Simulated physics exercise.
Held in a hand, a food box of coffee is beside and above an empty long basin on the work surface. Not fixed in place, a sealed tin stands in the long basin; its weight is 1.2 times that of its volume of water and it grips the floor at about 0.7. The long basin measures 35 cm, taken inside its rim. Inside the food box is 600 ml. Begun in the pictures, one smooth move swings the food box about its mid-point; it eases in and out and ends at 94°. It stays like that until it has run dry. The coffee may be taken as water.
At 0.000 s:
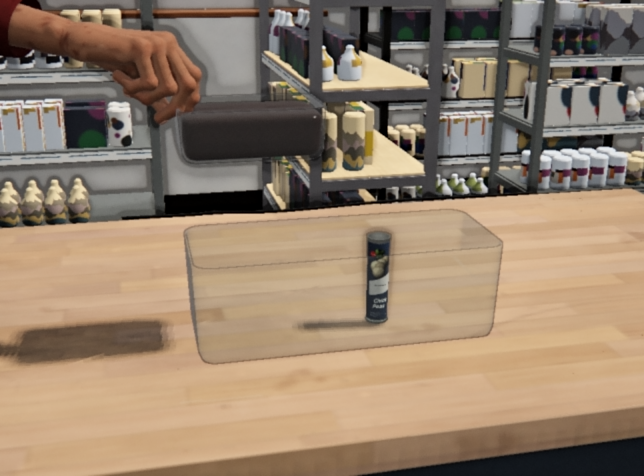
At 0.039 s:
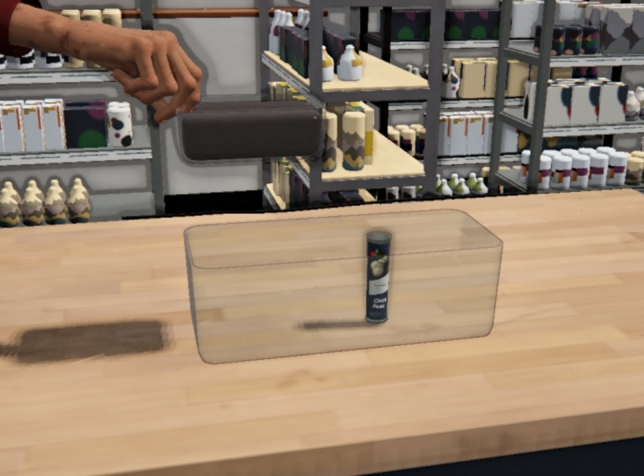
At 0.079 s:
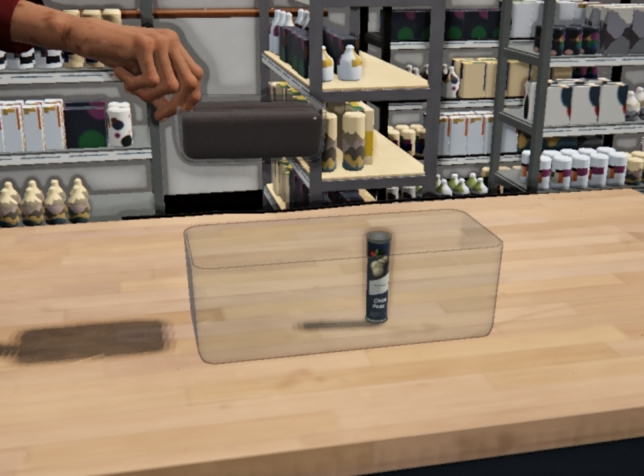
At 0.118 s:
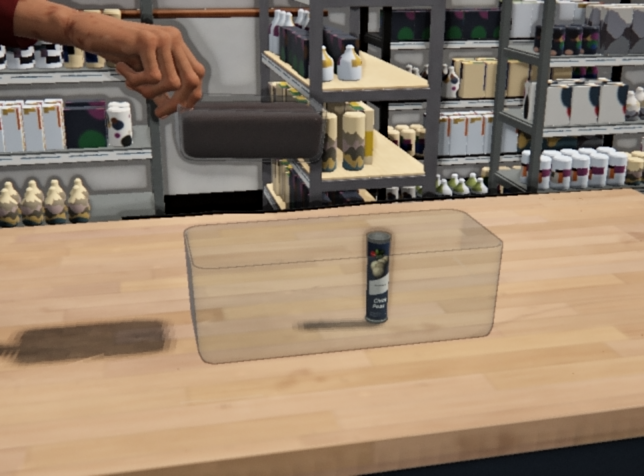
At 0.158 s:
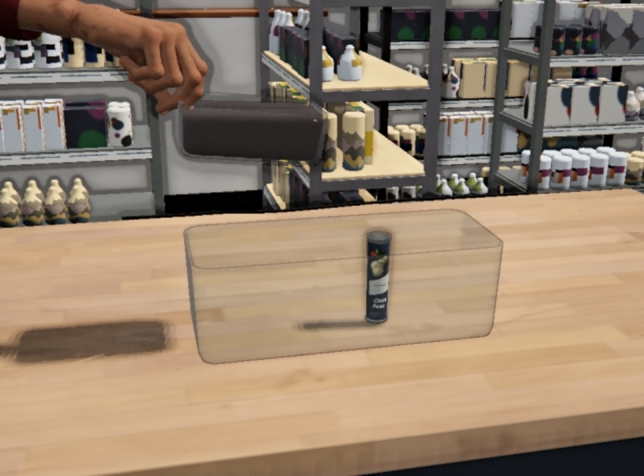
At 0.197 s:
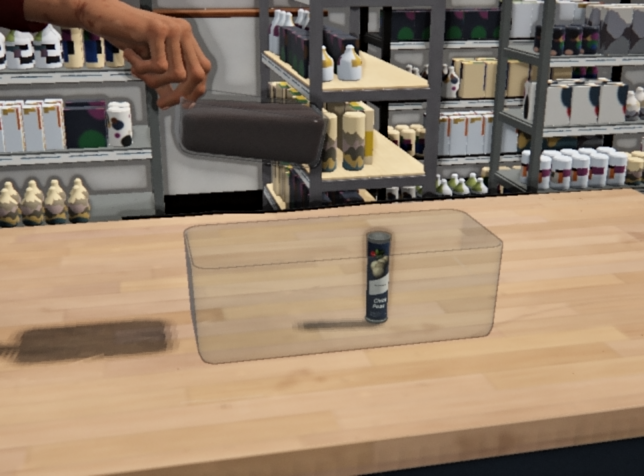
A dark box held by a hand above a wooden counter stays nearly still, then tilts slightly, its right end dipping, beside and above a clear basin with a small dark tin seen through it, with stocked shelves behind.
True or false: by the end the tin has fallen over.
False.
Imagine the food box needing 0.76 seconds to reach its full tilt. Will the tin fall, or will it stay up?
With that tilt, the tin stays on its base.
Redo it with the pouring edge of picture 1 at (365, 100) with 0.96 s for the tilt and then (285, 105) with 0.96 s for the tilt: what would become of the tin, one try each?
Run one: It does not tip. Run two: It does not tip.
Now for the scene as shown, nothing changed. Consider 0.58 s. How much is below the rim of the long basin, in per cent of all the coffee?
Around 18 percent.
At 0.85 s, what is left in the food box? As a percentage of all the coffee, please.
Near 7 percent, more or less.
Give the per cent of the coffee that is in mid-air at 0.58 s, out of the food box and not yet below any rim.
46 per cent.
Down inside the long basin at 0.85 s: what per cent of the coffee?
86 per cent or thereabouts.
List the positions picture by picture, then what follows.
Tilt 0°; pouring edge (318, 102); surface from (178, 113) to (315, 107); the long basin's rim runs from (188, 249) to (482, 228); the tin's top is at (379, 240), in the first picture.
Tilt 0°; pouring edge (318, 102); surface from (179, 112) to (315, 107), in the second picture.
Tilt 2°; pouring edge (318, 104); surface from (179, 111) to (315, 108), in the third picture.
Tilt 3°; pouring edge (319, 106); surface from (179, 111) to (315, 109), in the fourth picture.
Tilt 6°; pouring edge (319, 110); surface from (180, 110) to (316, 110), in the fifth picture.
Tilt 9°; pouring edge (320, 114); surface from (180, 110) to (317, 111), in the sixth picture.
By 0.58 s the tilt is 62° and 35 per cent is still to pour; the tin stands where it began.
By 0.85 s the tilt is 91° and 7 per cent is still to pour; the tin stands where it began.
By 1.14 s the tilt is 94° and 1 per cent is still to pour; the tin stands where it began.
By 1.46 s the tilt is 94° and 0 per cent is still to pour; the tin stands where it began.
At rest the tin stands where it began.
